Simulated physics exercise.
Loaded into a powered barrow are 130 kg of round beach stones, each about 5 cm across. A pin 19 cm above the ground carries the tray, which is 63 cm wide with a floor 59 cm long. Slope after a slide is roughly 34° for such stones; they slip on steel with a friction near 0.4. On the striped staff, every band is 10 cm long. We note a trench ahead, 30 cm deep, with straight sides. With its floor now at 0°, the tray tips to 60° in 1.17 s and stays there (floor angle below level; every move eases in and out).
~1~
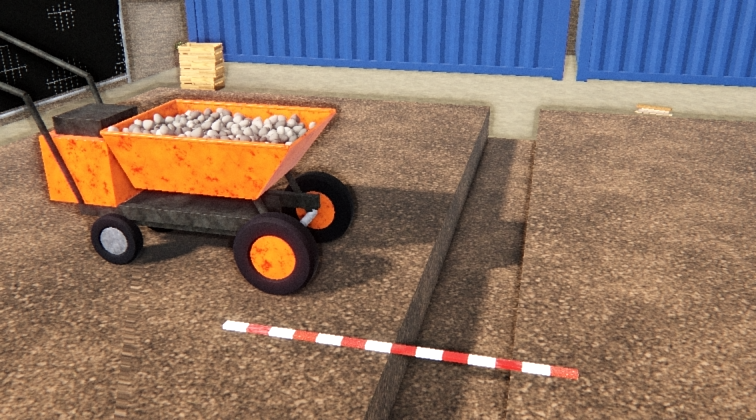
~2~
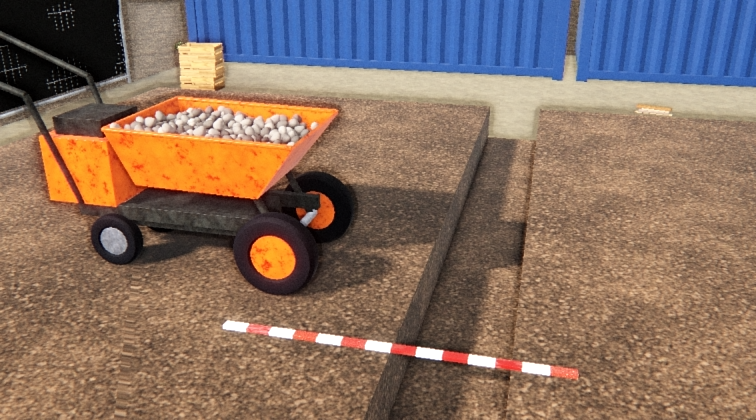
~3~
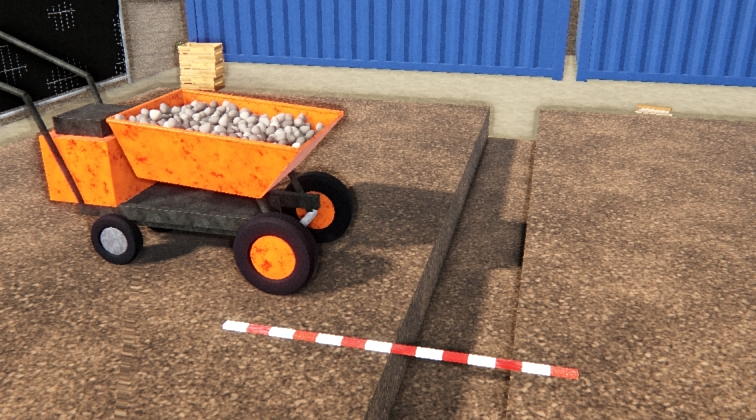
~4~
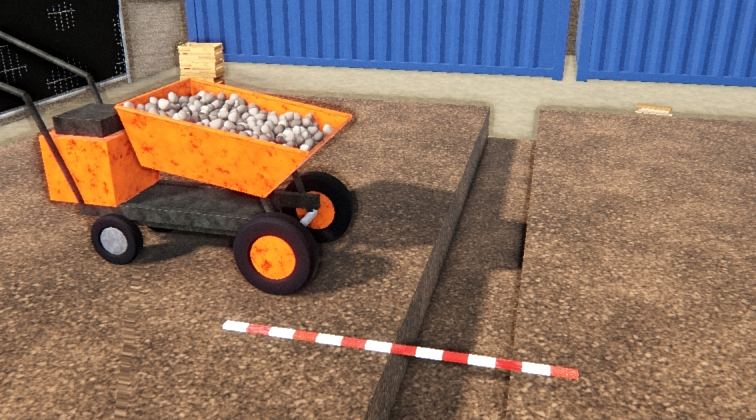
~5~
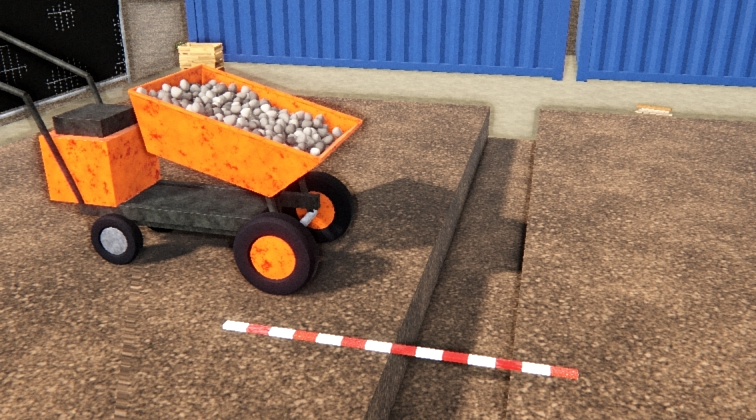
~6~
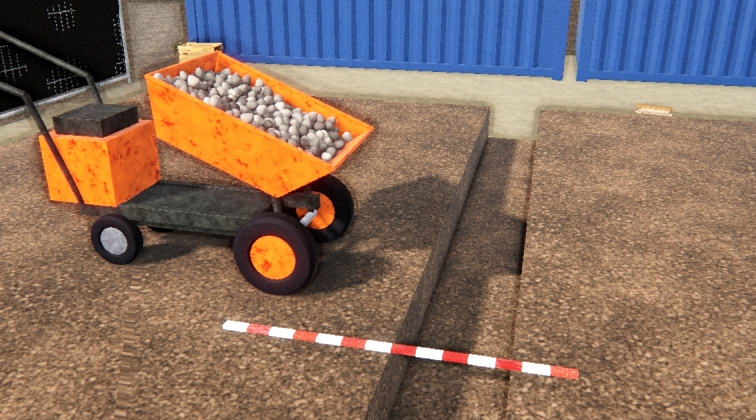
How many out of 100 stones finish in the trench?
About 87 of them.
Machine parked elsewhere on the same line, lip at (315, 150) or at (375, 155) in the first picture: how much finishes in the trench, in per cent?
Roughly 85 per cent, then 50 per cent.
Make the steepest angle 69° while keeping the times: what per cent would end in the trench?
Roughly 100 percent.
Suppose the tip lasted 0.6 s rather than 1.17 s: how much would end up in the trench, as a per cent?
Then some 85 per cent would.
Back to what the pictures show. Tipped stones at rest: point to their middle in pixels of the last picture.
I'd point to around (463, 329).
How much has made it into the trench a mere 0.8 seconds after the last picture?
By then, around 25 percent.
Then, 0.4 s after the last picture the floor is at 51°, 100 % in the tray; the foremost stones are at (382, 183).
Then, 0.8 s after the last picture the floor is at 60°, 68 % in the tray, 5 % short of the trench, 27 % in the trench; the foremost stones are at (486, 306).
Then, 1.1 s after the last picture the floor is at 60°, 36 % in the tray, 4 % short of the trench, 60 % in the trench; the foremost stones are at (510, 340).
Then, 3.1 s after the last picture the floor is at 60°, 9 % in the tray, 4 % short of the trench, 87 % in the trench; the foremost stones are at (512, 330).
